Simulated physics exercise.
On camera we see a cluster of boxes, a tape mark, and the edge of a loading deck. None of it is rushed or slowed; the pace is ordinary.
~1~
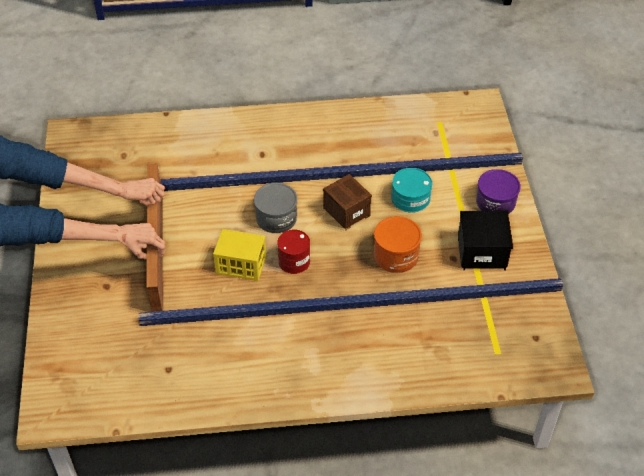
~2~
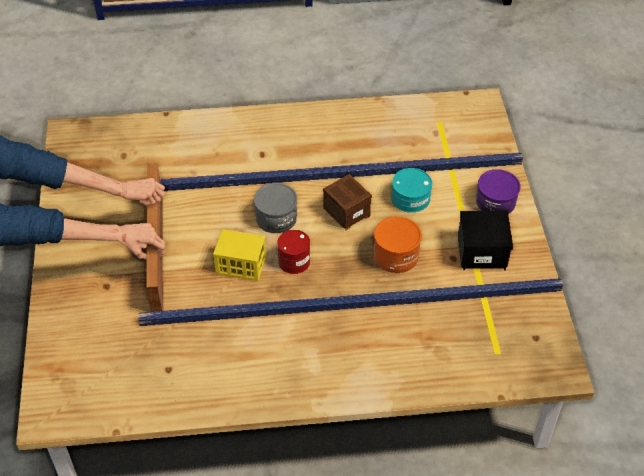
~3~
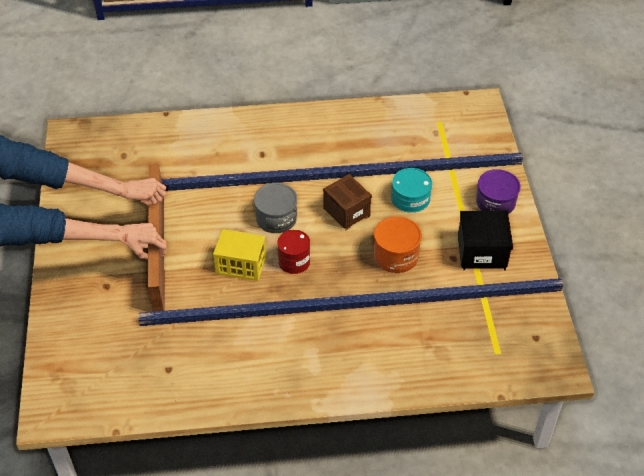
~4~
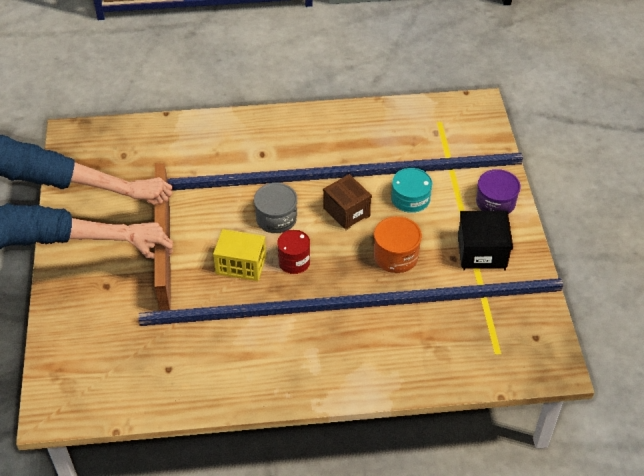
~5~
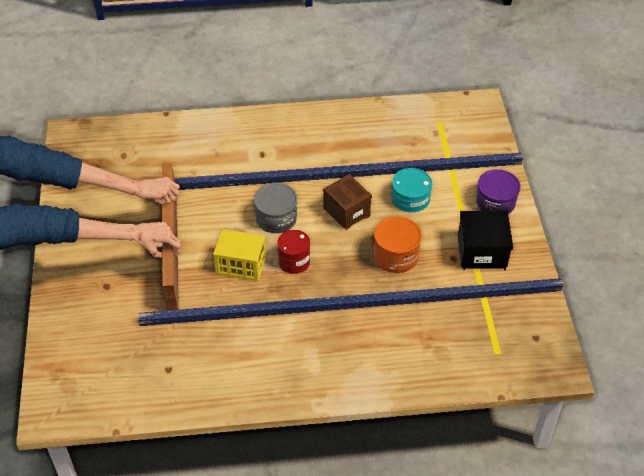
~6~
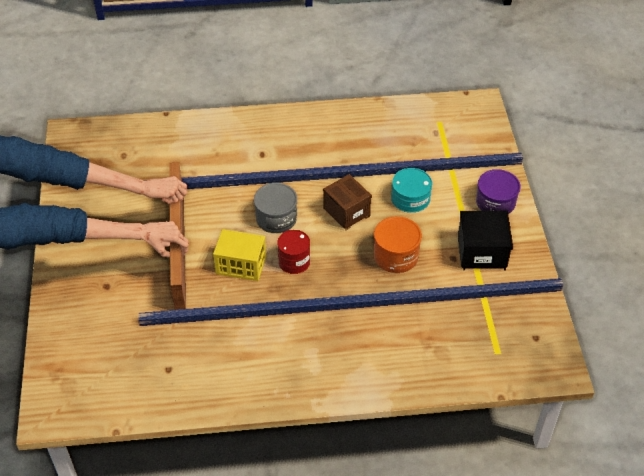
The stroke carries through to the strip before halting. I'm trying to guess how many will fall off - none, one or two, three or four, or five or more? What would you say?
I'd say three or four.
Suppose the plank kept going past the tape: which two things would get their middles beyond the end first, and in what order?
Black tote, then purple pail.
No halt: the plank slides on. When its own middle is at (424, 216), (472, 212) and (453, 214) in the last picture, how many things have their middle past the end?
Going through the three positions, you'd get 1, 4 and 4.
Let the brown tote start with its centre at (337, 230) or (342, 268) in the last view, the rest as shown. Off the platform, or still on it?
First place: It stays up; second place: It stays up.
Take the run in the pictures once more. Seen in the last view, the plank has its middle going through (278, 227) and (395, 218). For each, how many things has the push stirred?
Counts: 3 / 8.
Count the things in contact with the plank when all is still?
In total, 2.
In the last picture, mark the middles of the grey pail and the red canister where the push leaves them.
Final spots - grey pail (481, 190), red canister (530, 232).
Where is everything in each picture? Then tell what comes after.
Purple pail (498, 193); black tote (484, 240); turquoise canister (412, 190); plank (155, 237); tape (466, 227), in the first frame.
Black tote (484, 240); red canister (294, 252), in the second frame.
Turquoise canister (412, 190); yellow crate (240, 255), in the third frame.
Purple pail (498, 193); grey pail (276, 208), in the fourth frame.
Black tote (484, 240); orange pail (397, 245), in the fifth frame.
Purple pail (498, 193); black tote (484, 240); turquoise canister (412, 190); plank (177, 235); tape (466, 227), in the sixth frame.
A little later, none off yet; purple pail at rest near (498, 193); black tote at rest near (484, 240); turquoise canister at rest near (412, 190).
When it is over, the number that fall off is three or four; down, orange pail, turquoise canister, black tote and purple pail.
